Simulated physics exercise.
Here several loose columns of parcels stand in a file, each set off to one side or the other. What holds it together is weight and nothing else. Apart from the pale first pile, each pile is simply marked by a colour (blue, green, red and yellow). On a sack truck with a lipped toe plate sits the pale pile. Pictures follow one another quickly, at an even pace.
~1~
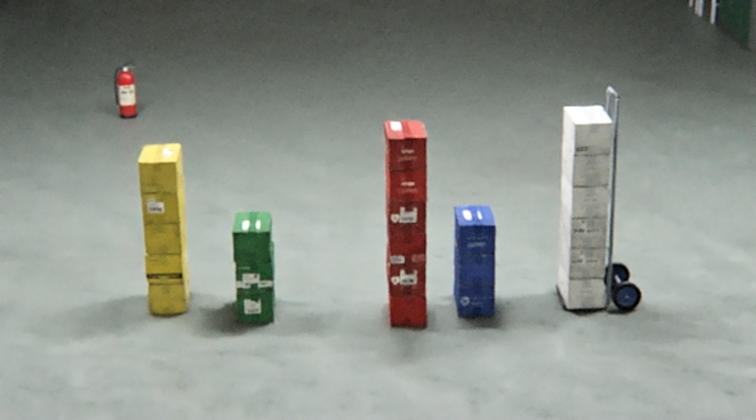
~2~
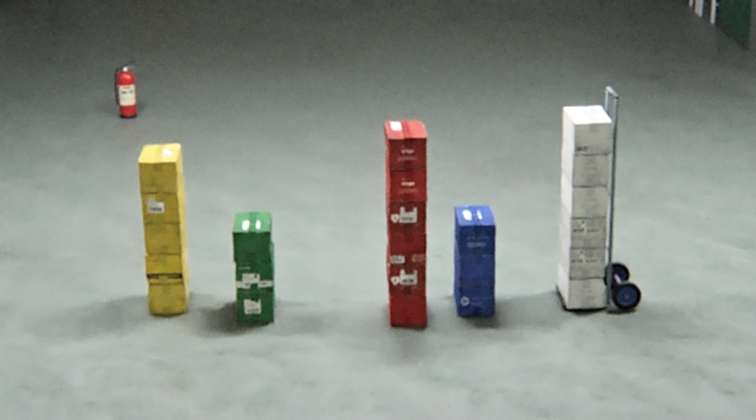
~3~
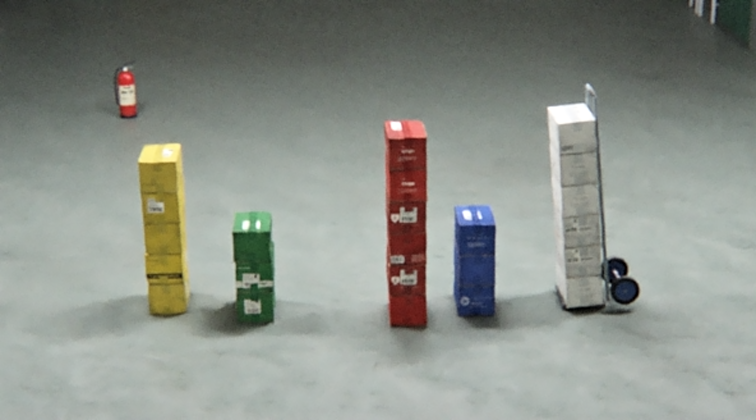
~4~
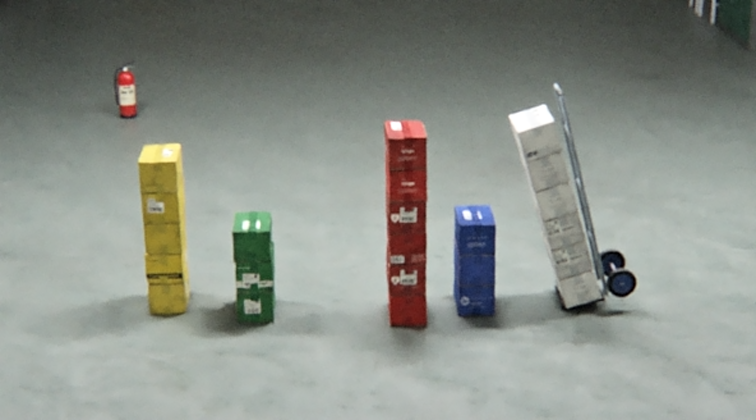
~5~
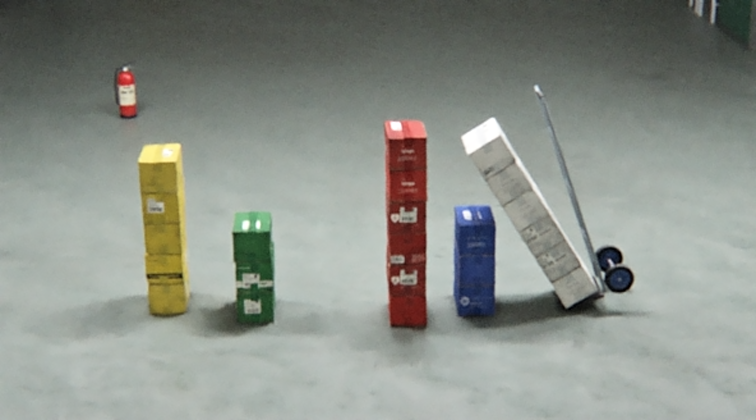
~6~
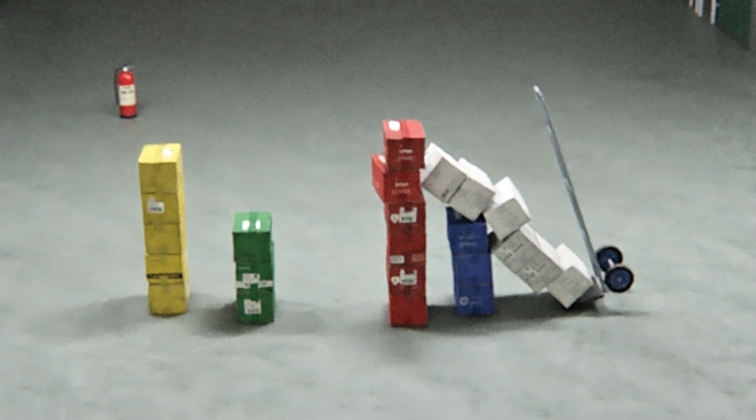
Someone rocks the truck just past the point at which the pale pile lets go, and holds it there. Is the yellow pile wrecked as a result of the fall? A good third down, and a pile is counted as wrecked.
No.
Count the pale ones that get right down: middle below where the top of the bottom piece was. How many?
4, all in all.
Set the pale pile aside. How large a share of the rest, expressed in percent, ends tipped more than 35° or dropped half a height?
My estimate is about 65 per cent.
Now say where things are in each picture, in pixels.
In the first frame (pixels give the middle of a visible side), truck frame (616, 141) level; top yellow parcel (158, 177); top blue parcel (478, 240); none of the others has stirred.
The second frame shows truck frame (615, 141) level; top yellow parcel (158, 177).
The third frame shows truck frame (598, 138) rocked a little, top of the pale pile leaning barely; top yellow parcel (158, 177); none of the others has stirred.
The fourth frame shows truck frame (571, 137) rocked a little, top of the pale pile leaning clearly; top yellow parcel (158, 177); none of the others has stirred.
The fifth frame shows truck frame (555, 138) rocked clearly, top of the pale pile leaning well over; top yellow parcel (158, 177); none of the others has stirred.
The sixth frame shows truck frame (555, 138) rocked clearly, top of the pale pile leaning steeply; top yellow parcel (158, 177); top blue parcel (469, 240) a little from its place; movement in 3 of them.
Shortly afterwards, 6 of the pale pile down; none of the 5 yellow parcels down (0 of 17 in all colours); top yellow parcel unmoved; top blue parcel tilted a little.
Next, 6 of the pale pile down; none of the 5 yellow parcels down (0 of 17 in all colours); top yellow parcel unmoved; top blue parcel tilted well over, a little lower.
Some moments later, 6 of the pale pile down; none of the 5 yellow parcels down (9 of 17 in all colours); top yellow parcel unmoved; top red parcel on its side.
Afterwards, 6 of the pale pile down; none of the 5 yellow parcels down (11 of 17 in all colours); top yellow parcel a little from its place; top blue parcel on its side.
In the end, 6 of the pale pile down; none of the 5 yellow parcels down (11 of 17 in all colours); top yellow parcel a little from its place; top blue parcel on its side. From the last view, middles, top yellow parcel near (153, 168), top blue parcel near (372, 257).
